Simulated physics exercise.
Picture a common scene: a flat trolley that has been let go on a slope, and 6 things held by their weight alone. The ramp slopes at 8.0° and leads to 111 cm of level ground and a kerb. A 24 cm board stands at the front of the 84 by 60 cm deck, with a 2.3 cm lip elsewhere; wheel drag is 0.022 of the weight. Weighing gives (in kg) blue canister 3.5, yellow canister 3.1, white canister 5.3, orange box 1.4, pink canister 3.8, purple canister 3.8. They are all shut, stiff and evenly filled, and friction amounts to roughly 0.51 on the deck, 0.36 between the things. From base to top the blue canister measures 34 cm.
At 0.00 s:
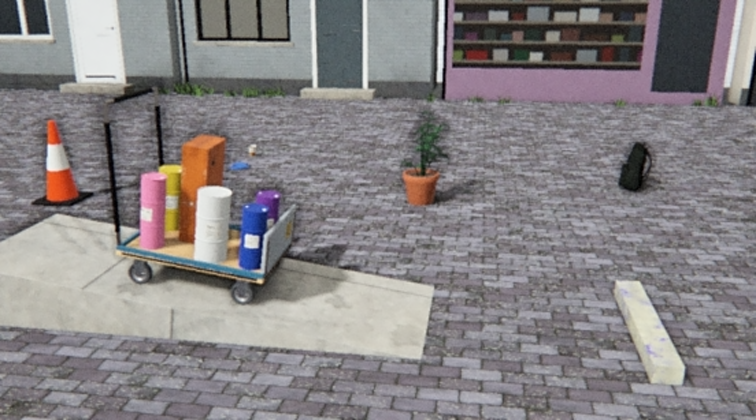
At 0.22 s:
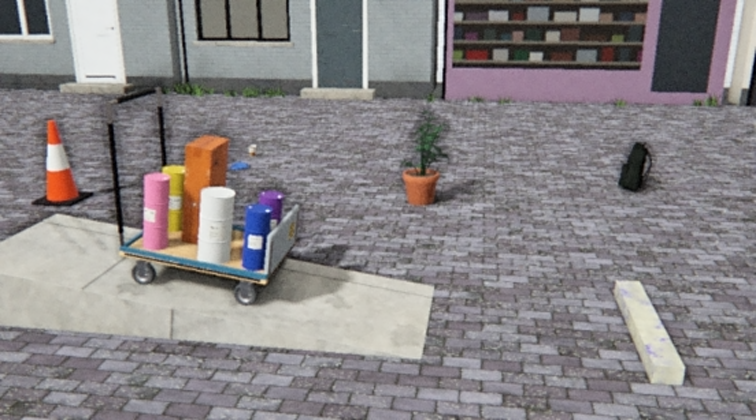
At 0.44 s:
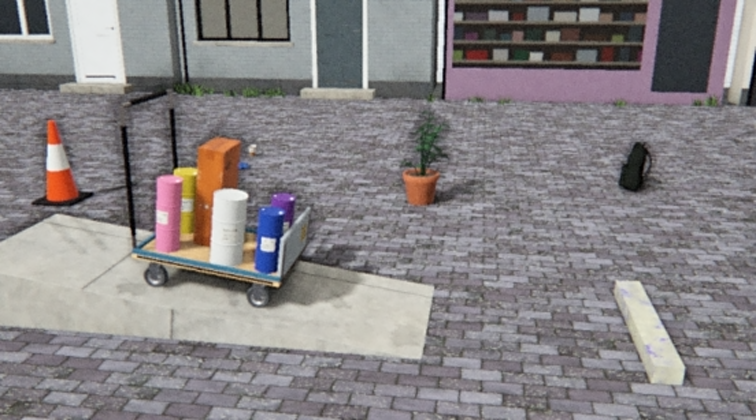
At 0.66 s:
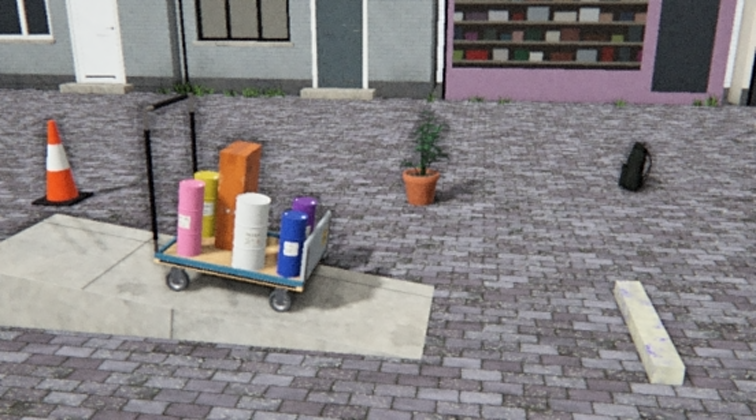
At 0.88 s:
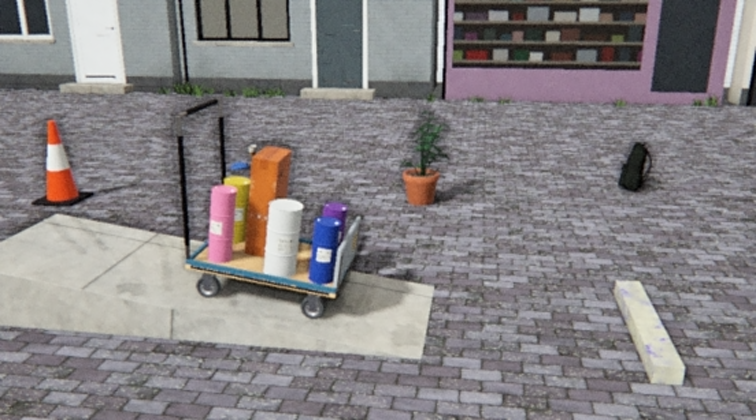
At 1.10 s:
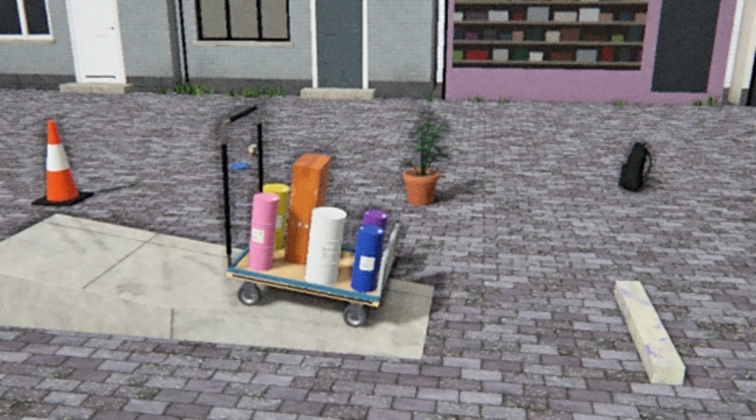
On a cobbled street, a flat trolley carrying coloured canisters and an orange box rolling rightward down a pale ramp, gathering speed.
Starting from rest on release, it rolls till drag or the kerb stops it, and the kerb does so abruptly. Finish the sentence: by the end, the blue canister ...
... is upright as before.
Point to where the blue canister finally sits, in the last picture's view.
Rest point: Near (641, 284).
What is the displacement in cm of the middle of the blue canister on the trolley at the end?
Roughly 2 cm.
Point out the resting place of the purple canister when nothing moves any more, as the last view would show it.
Roughly pixel (631, 264).
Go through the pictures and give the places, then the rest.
The first picture shows kerb 202 cm ahead; blue canister (253, 237); yellow canister (171, 198).
The second picture shows kerb 201 cm ahead; orange box (205, 190); pink canister (157, 212).
The third picture shows kerb 193 cm ahead; yellow canister (186, 201).
The fourth picture shows kerb 181 cm ahead; white canister (251, 233); orange box (238, 196).
The fifth picture shows kerb 163 cm ahead; pink canister (222, 224).
The sixth picture shows kerb 139 cm ahead; blue canister (367, 259).
After 1.70 s, kerb 50 cm ahead.
After 2.10 s, trolley at the kerb; blue canister moved 2 cm near (642, 284); pink canister 8° off its base; orange box 8° off its base.
After 2.20 s, trolley at the kerb; blue canister moved 2 cm near (642, 284); pink canister 31° off its base; orange box 27° off its base.
In the end (4.0 s), not toppled but over 10 cm from the start, yellow canister, orange box and pink canister; the other 3 under 10 cm from the start. At the end, from the last picture's camera, blue canister near (641, 284).
